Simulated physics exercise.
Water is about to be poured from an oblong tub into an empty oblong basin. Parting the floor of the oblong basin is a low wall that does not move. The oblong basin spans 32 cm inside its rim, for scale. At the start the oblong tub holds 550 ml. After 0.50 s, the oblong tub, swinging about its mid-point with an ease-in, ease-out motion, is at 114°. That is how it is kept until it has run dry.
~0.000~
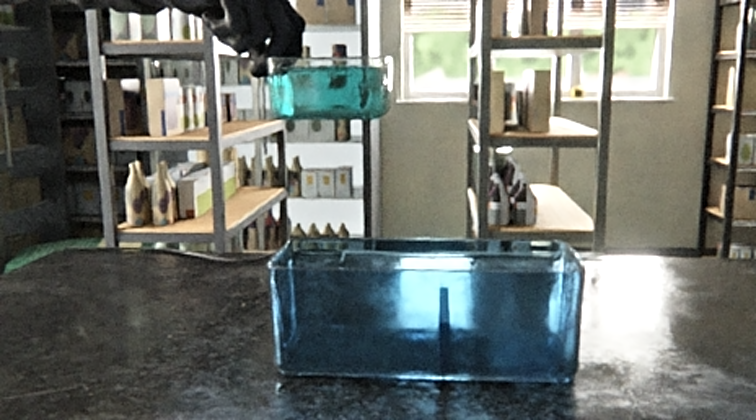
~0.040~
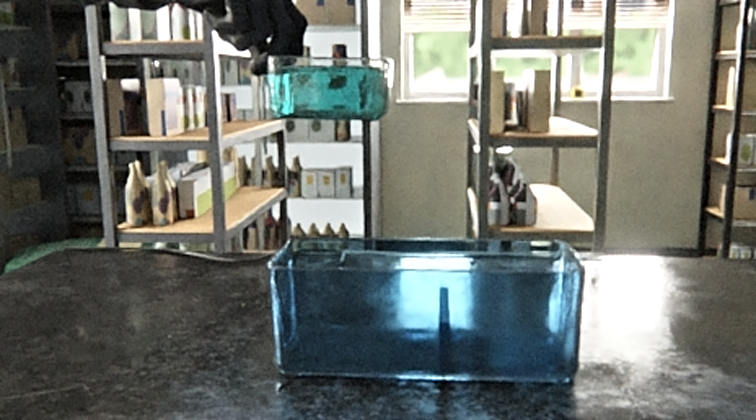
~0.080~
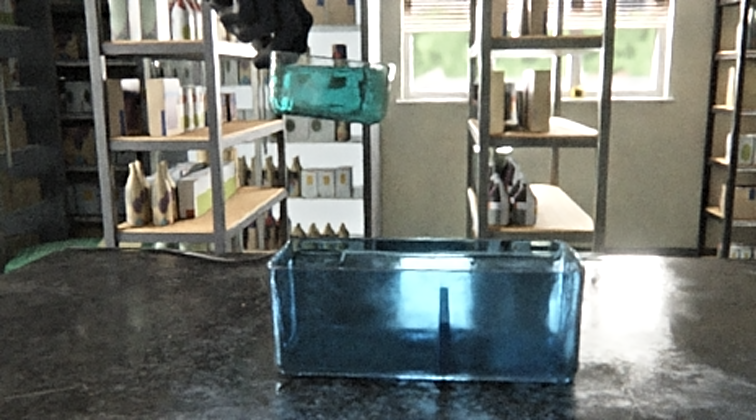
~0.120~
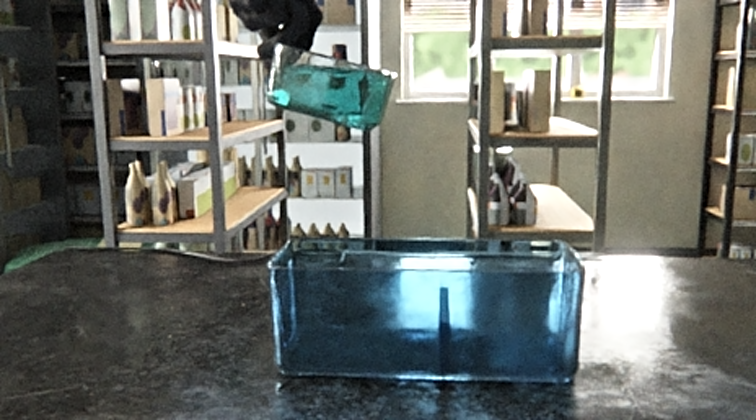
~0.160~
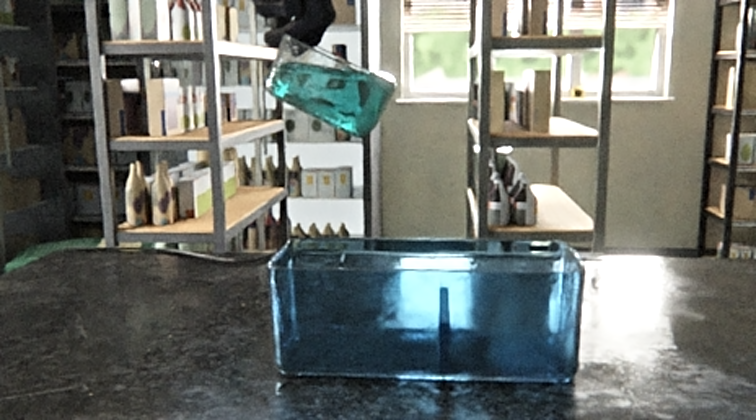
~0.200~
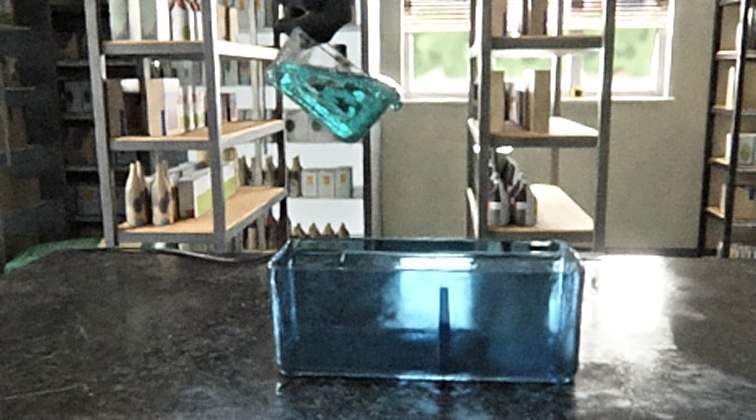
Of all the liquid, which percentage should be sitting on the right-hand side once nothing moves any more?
Around 44 per cent should be sitting there.
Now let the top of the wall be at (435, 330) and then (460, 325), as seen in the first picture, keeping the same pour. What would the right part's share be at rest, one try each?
In turn about 55 and 30 per cent.
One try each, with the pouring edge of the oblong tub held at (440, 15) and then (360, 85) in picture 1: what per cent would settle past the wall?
I'd say 75 percent on the first go, 5 percent on the next.
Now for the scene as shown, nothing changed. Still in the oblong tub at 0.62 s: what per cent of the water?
Around 1 in a hundred is still there.
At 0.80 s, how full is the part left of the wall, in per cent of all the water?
48 %.
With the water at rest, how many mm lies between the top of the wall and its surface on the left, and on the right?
Roughly 46 mm on the left side and roughly 44 mm on the right.
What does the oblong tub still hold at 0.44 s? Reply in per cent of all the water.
Around 10 percent.
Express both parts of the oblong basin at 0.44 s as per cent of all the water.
Left roughly 6 per cent, right roughly 26.
By 0.44 s the tilt is 110° and 9 per cent is still to pour, 6 is left of the wall and 27 right of it.
By 0.62 s the tilt is 114° and 1 per cent is still to pour, 43 is left of the wall and 46 right of it.
By 0.80 s the tilt is 114° and 0 per cent is still to pour, 49 is left of the wall and 43 right of it.
By 1.00 s the tilt is 114° and 0 per cent is still to pour, 50 is left of the wall and 44 right of it.
At rest 50 per cent lies left of the wall, 44 right of it and 7 outside.
